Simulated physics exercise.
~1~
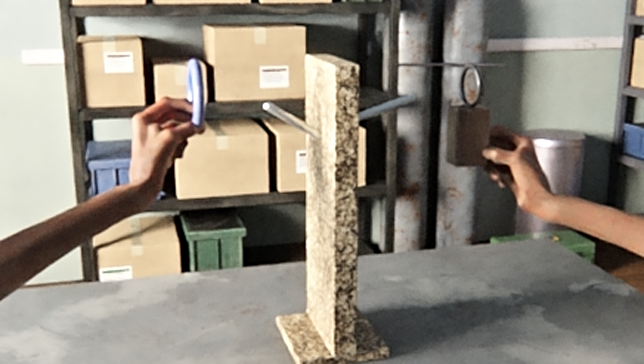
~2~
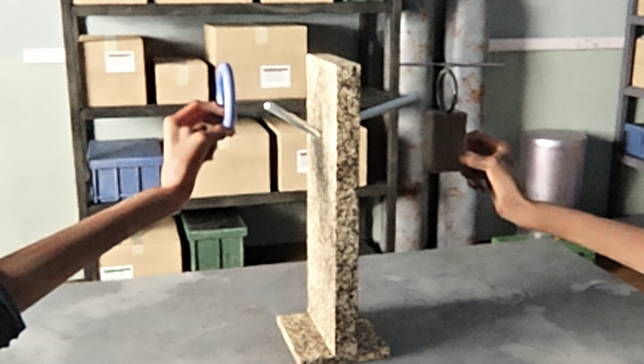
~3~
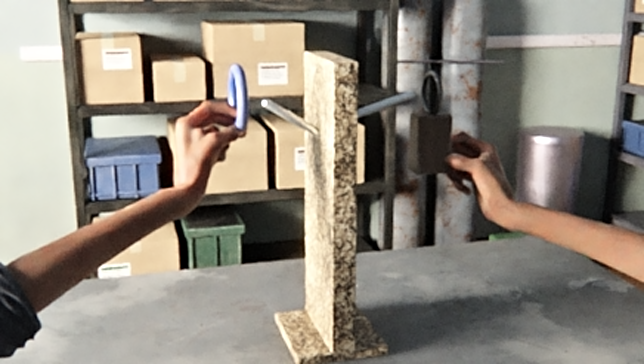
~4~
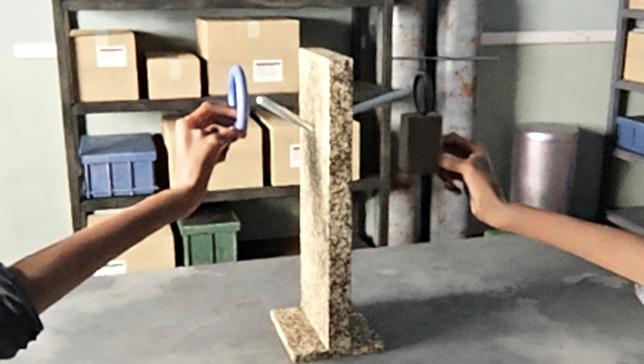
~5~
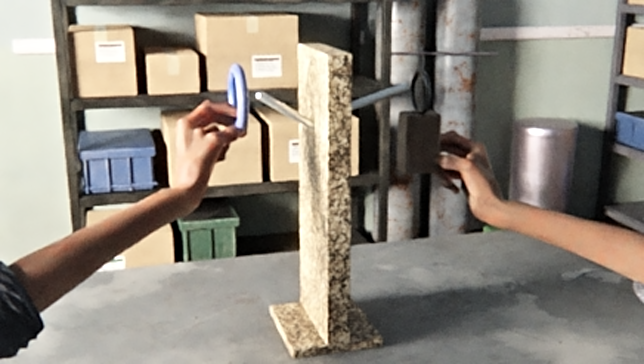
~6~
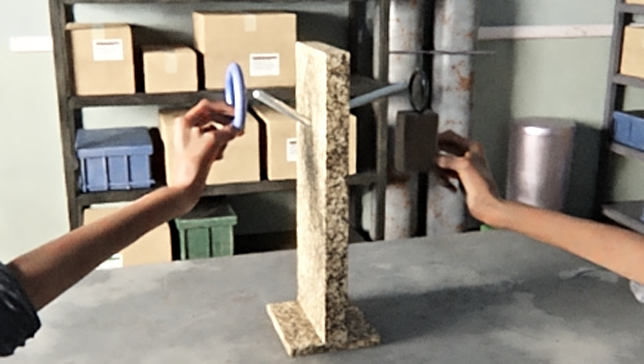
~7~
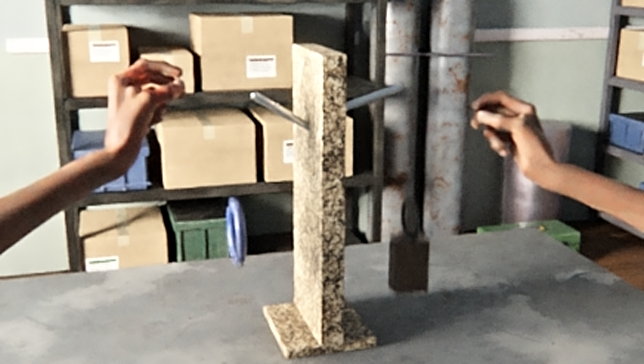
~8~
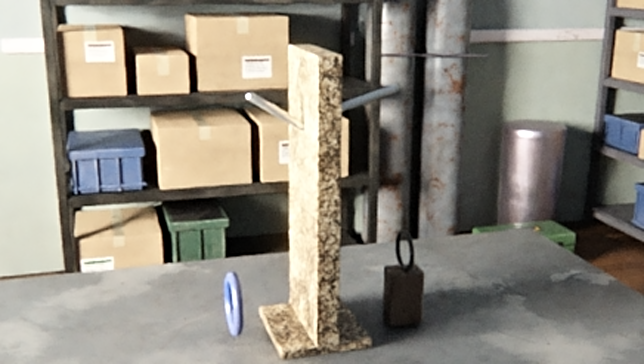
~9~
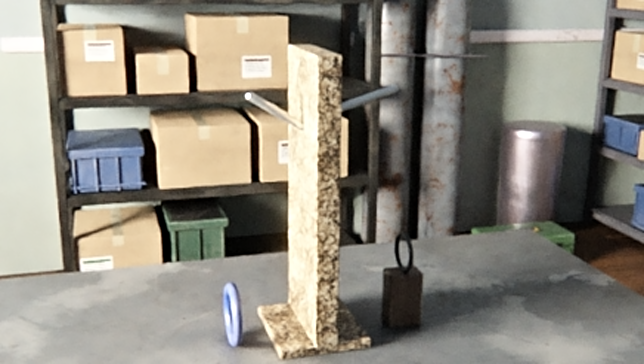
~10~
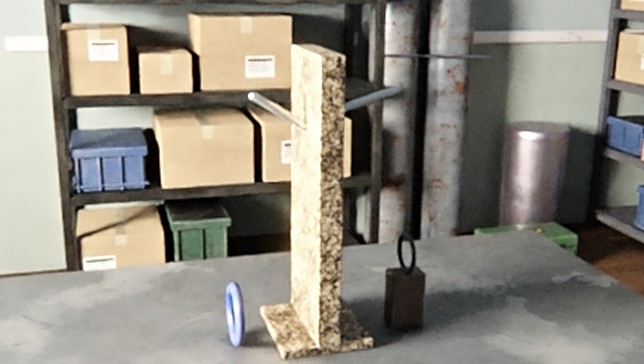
At the start, two hands reach in from either side of a speckled stand with two angled pegs, the left one holding a blue ring and the right one a brown block-like pouch with a ring on top. The hands move inward, bringing each object close to the peg on its side. They pause there briefly, then let go and draw back. Both objects drop instead of hanging from the pegs. They come to rest upright on the gray tabletop, the blue ring left of the stand and the brown pouch right of it, while the pegs remain empty.
